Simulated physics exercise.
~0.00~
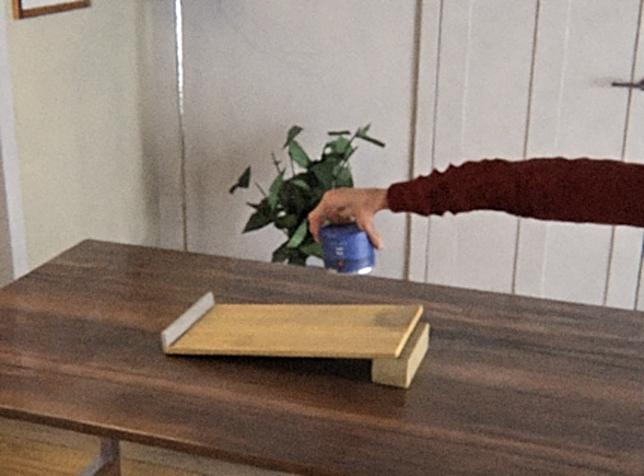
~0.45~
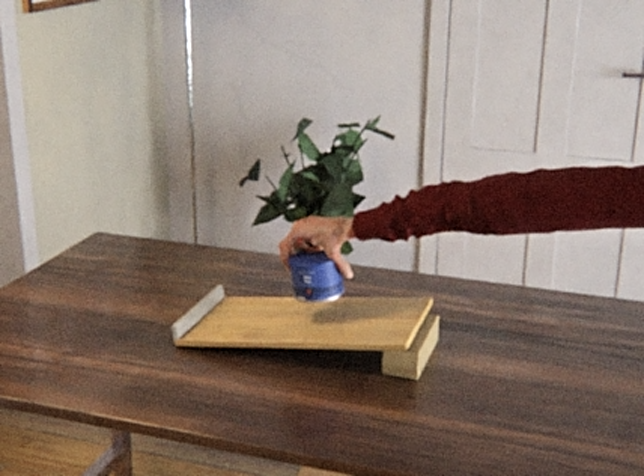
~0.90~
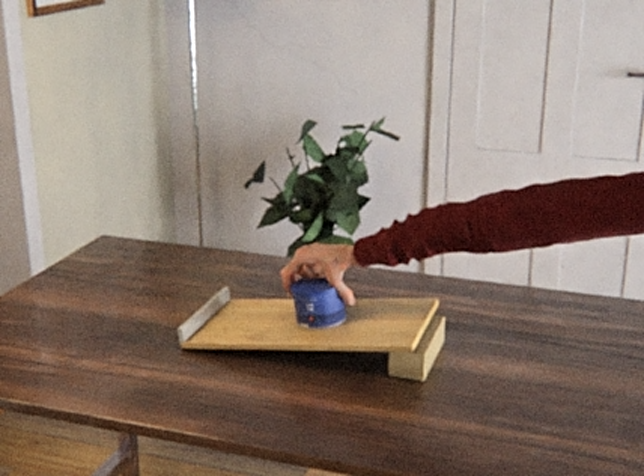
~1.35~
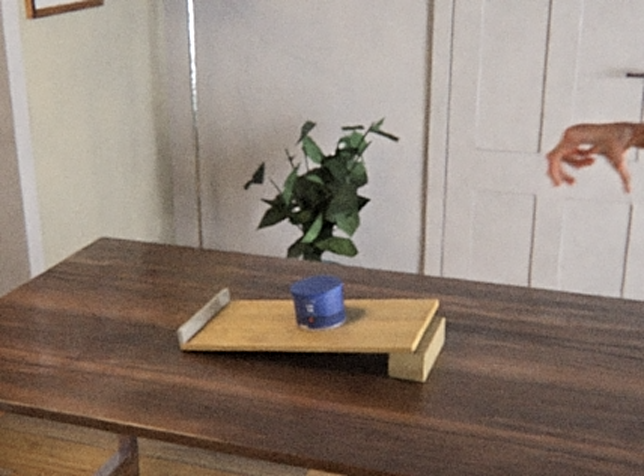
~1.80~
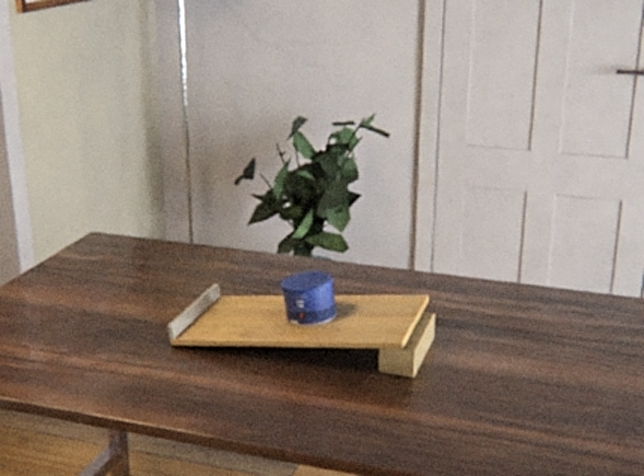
A blue tub, gripped from above by a hand in a dark red sleeve, hangs over a tilted wooden board on a dark brown table, seen from slightly above by a gently swaying camera. The board's right end rests on a pale block, and a grey strip edges its lower left end. Behind stand a leafy green plant, a pale wall and a white panelled door. The hand moves the tub left and down, then sets it on the board's middle. It lets go and withdraws to the right, out of view. The tub stays where it was placed, without sliding.
